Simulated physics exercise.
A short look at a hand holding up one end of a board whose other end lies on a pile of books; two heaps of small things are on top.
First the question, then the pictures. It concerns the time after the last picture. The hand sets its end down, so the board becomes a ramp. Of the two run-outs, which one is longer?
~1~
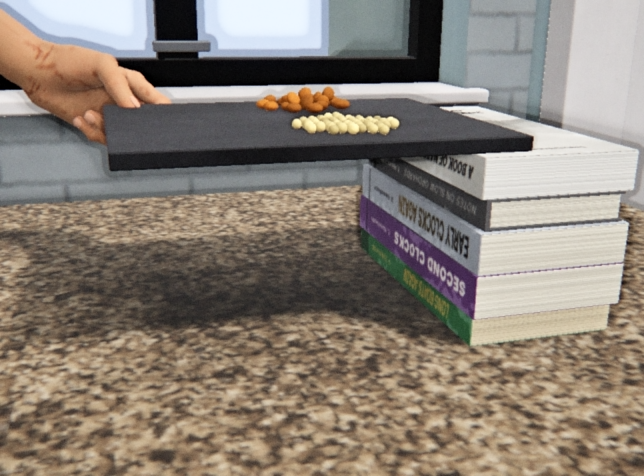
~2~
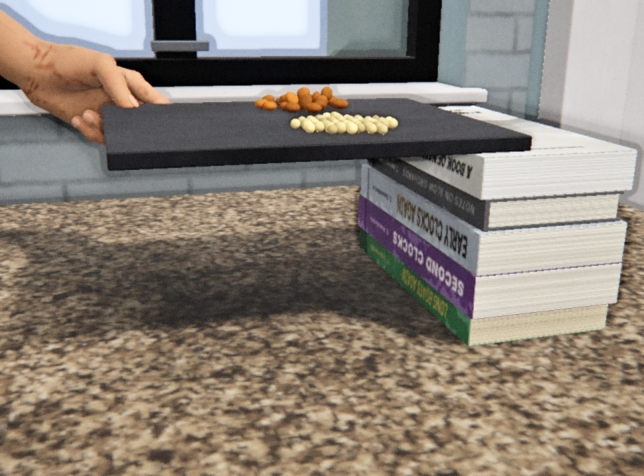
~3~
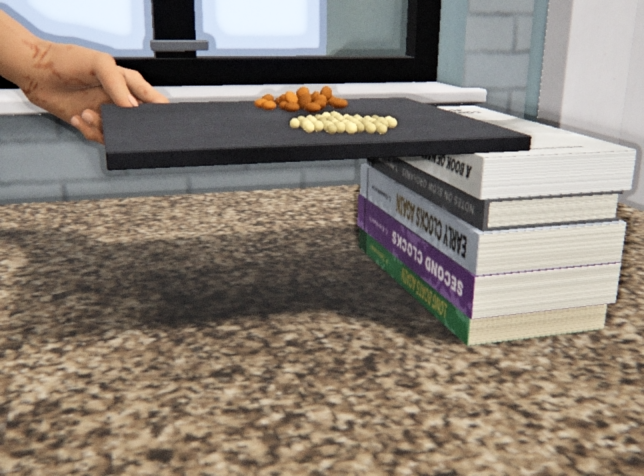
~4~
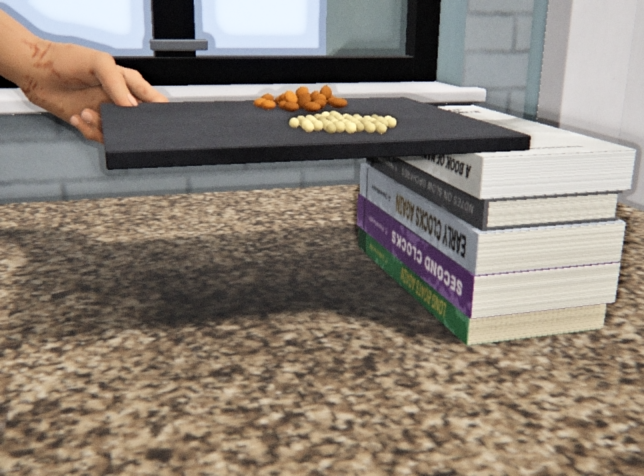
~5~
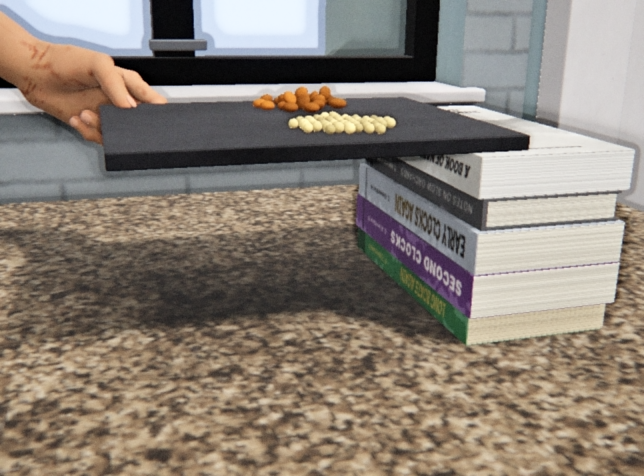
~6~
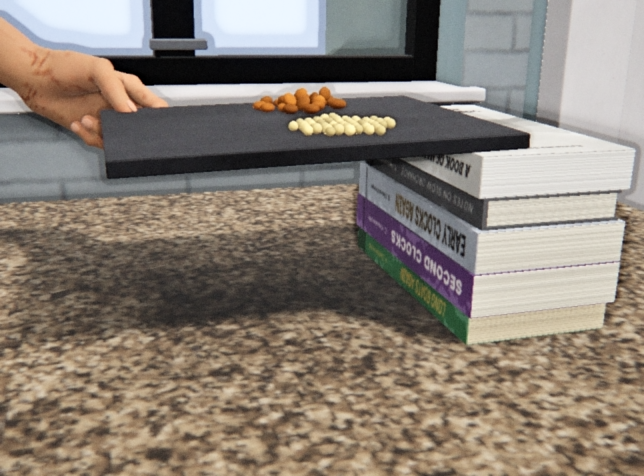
The near one.
Then, 0.34 s on from there, board sloping at 11°; near batch the whole lot still on the board; far batch the whole lot still on the board.
Then, 0.77 s on from there, board sloping at 26°; near batch the whole lot still on the board; far batch the whole lot still on the board.
Then, 1.24 s on from there, board resting at 36°; near batch mostly up to a board's length out; far batch mostly at the foot of the board.
In the end, board resting at 36°; near batch mostly up to a board's length out; far batch mostly at the foot of the board; the near batch has gone farther.
